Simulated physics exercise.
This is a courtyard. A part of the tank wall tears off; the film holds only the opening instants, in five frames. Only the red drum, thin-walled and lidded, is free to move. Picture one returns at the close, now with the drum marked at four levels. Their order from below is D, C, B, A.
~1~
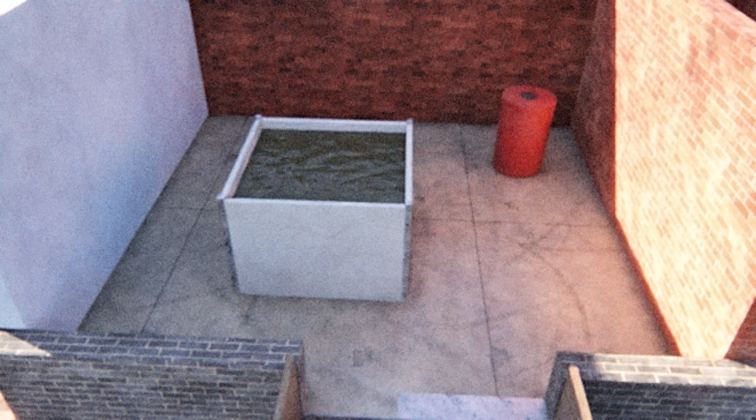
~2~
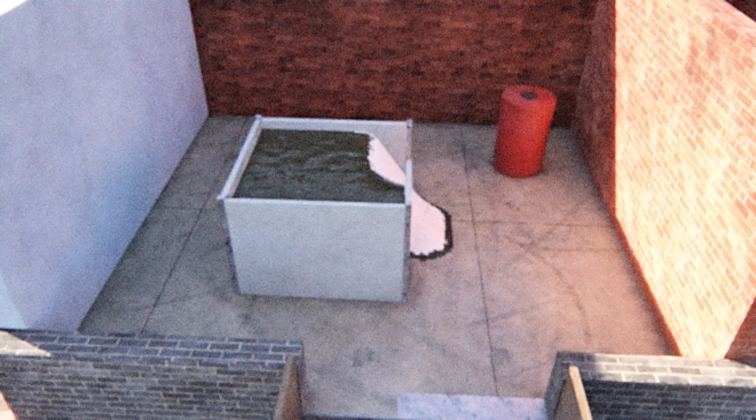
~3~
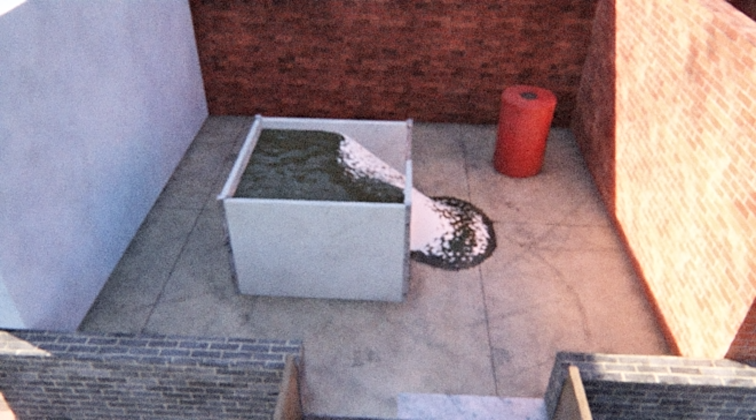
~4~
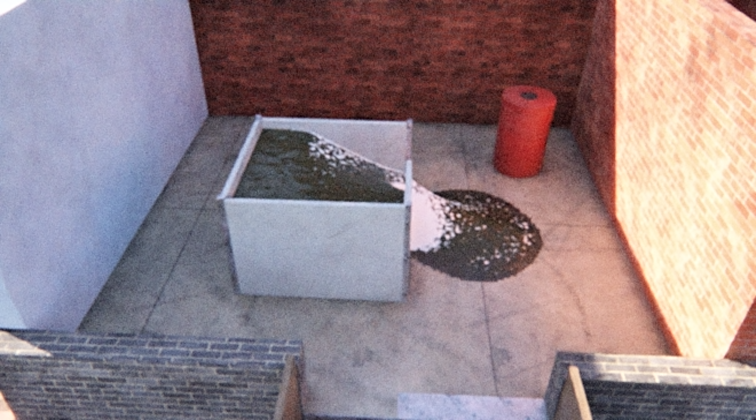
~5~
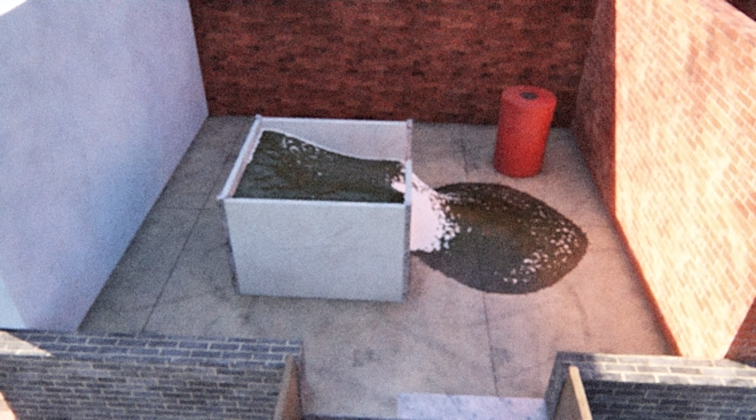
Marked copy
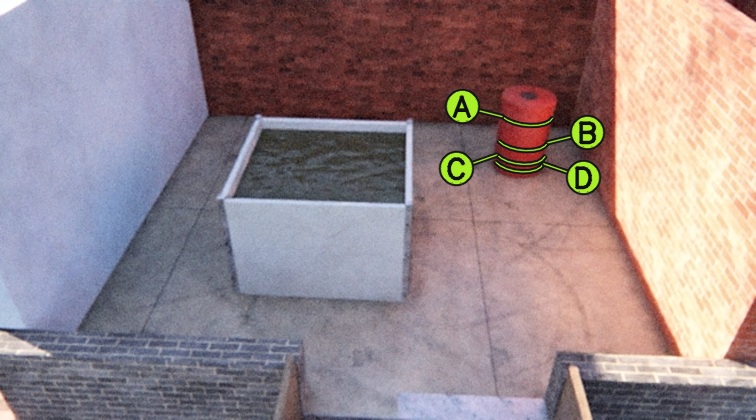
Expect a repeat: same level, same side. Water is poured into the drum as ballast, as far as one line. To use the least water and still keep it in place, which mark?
I would pick mark B.
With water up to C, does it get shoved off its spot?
Yes.
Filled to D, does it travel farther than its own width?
Yes.
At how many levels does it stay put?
Two of the four.
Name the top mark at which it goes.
That is mark C.
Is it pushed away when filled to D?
Yes, it does.
On the marked copy, A at (530, 125); B at (525, 150); C at (523, 164); D at (522, 171); from the bottom up D, C, B, A.
Choosing A, it does not move.
Choosing B, it does not move.
Choosing C, it is pushed about its own width away.
Choosing D, it is pushed about 3 times its own width away.
